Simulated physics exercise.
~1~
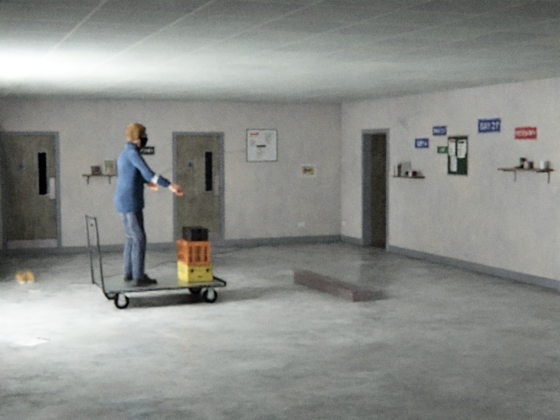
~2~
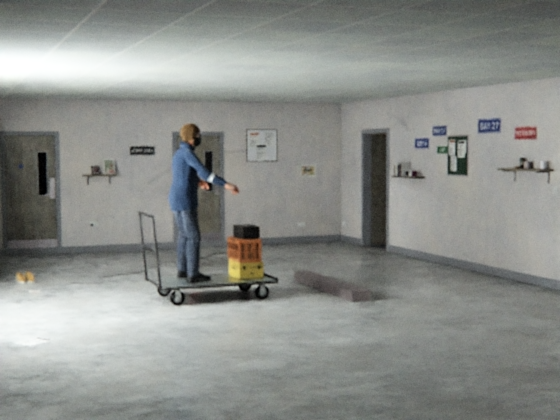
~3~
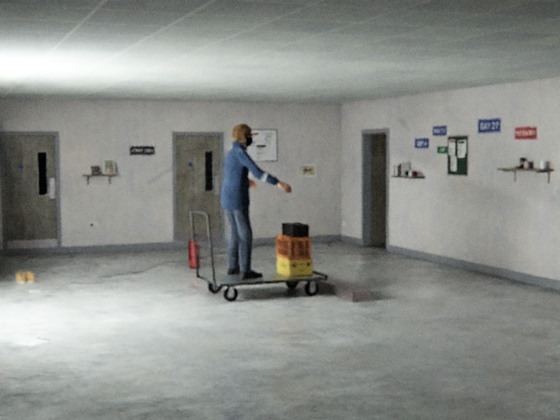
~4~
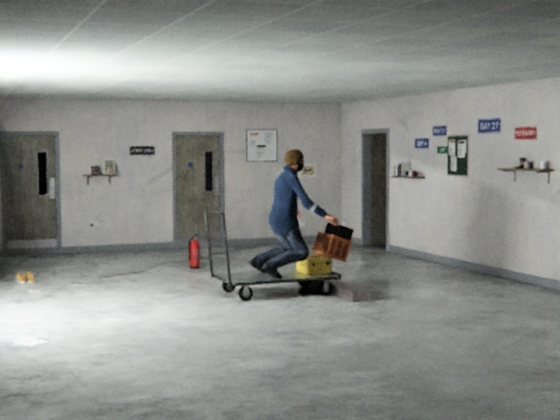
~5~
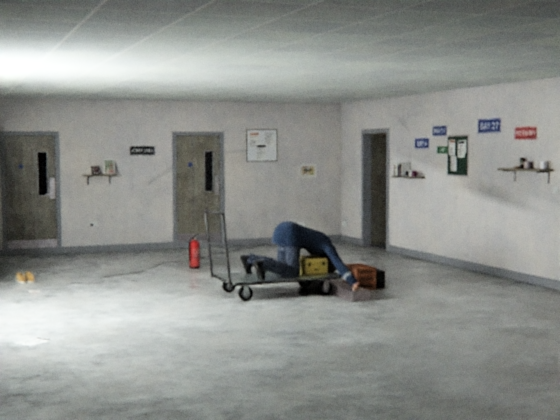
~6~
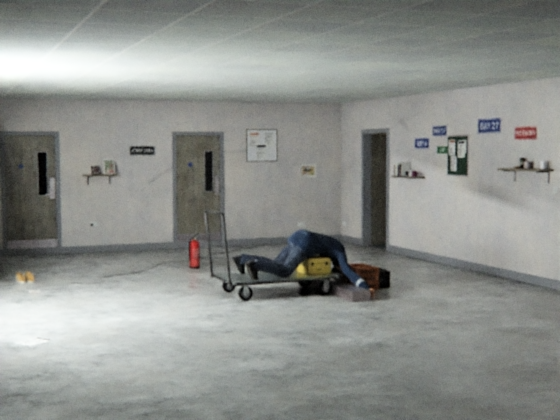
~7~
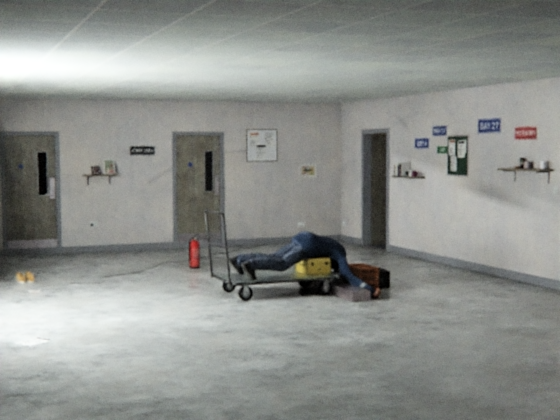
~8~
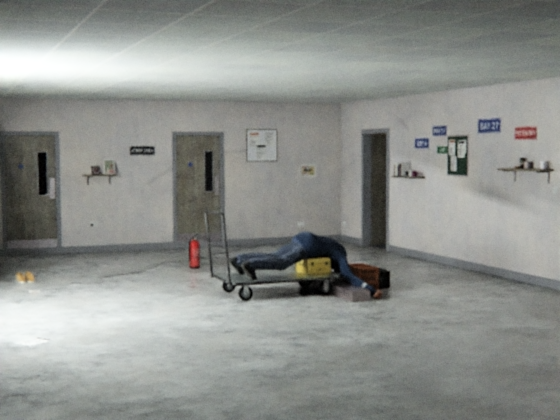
A flat trolley rolls to the right across a grey concrete room, carrying a standing person in blue with arms held forward and a stack of a yellow toolbox, an orange crate and a black parcel. It stops abruptly at a low kerb on the floor. The crate and parcel tip forward together off the toolbox, while the rider drops to the knees and pitches after them. The two upper boxes land on their sides beyond the kerb. The rider ends slumped face down over the toolbox, hips above the deck and arms hanging past its front, and everything lies still.
